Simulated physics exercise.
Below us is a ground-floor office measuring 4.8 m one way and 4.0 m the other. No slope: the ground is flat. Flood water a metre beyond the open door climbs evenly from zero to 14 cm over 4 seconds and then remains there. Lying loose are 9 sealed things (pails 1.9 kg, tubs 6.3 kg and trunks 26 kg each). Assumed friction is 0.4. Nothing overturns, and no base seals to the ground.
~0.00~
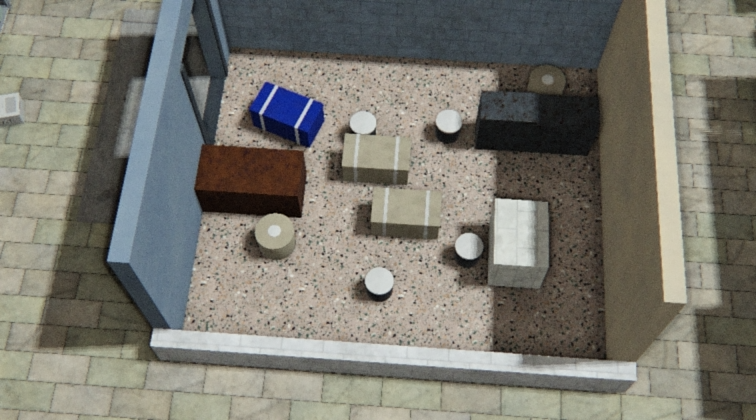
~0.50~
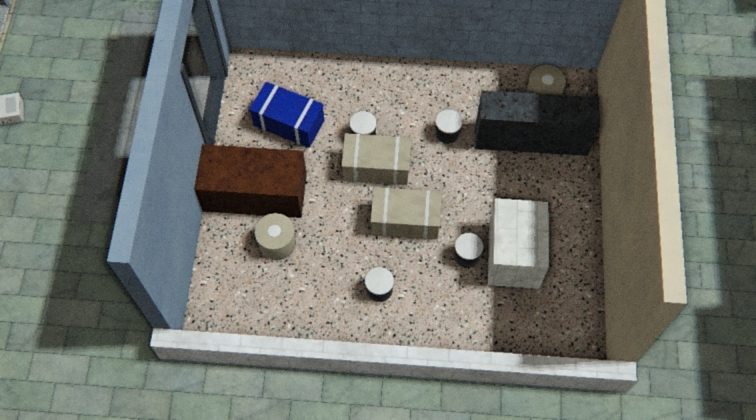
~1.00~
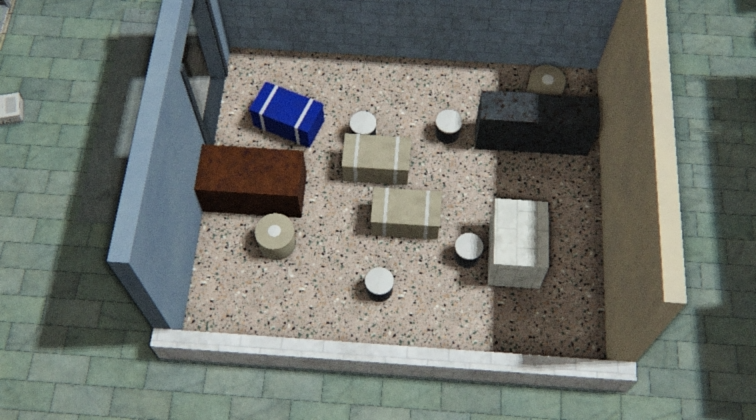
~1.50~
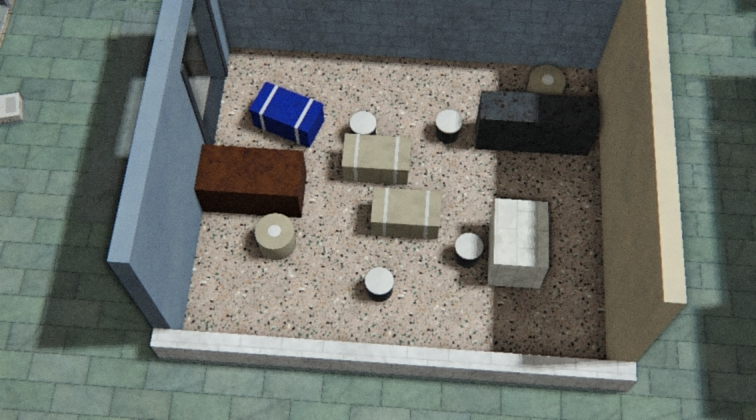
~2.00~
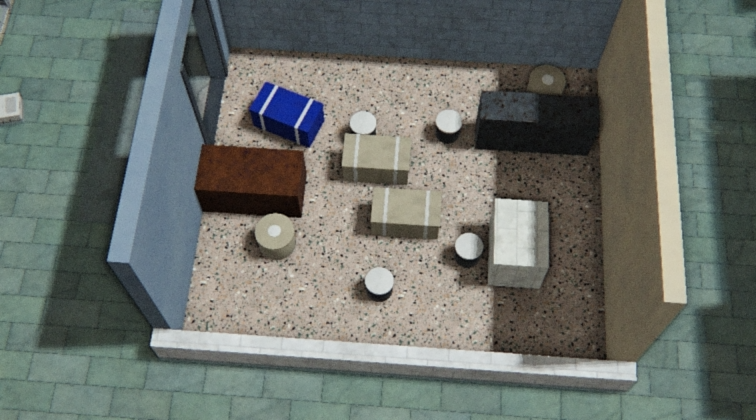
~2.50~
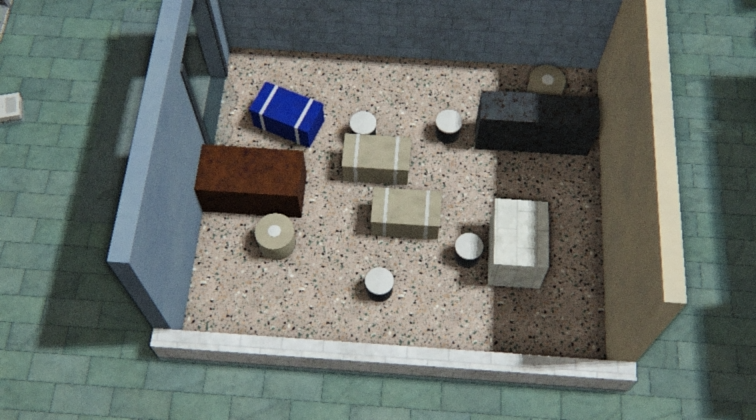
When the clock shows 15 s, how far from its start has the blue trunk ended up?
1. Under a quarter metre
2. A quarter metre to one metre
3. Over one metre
Over one metre (3).
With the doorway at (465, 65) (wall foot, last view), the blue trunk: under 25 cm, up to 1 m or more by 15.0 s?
In that case the blue trunk would have stayed about where it was.
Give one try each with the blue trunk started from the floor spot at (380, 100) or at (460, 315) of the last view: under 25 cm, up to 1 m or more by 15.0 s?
The first start leaves it well away, the second leaves it basically unmoved.
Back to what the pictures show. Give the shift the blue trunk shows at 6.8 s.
I'd guess some 60 cm by then.
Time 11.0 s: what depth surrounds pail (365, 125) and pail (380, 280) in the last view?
Some 11 cm at the first, some 2 cm at the second.
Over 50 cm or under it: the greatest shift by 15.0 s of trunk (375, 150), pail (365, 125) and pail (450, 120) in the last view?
Order as asked: Within, above, above.
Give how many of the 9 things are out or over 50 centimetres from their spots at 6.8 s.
At that moment it comes to 2.
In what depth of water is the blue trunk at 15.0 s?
I'd put it at about 11 cm.
After 3.5 s the blue trunk is near (286, 107), 0.0 m from its start, aground; 0 afloat.
After 6.8 s the blue trunk is near (332, 84), 0.6 m from its start, aground; 1 afloat.
After 11.0 s the blue trunk is near (459, 64), 2.2 m from its start, afloat; 5 afloat.
After 15.0 s the blue trunk is near (524, 59), 3.0 m from its start, afloat; 6 afloat.
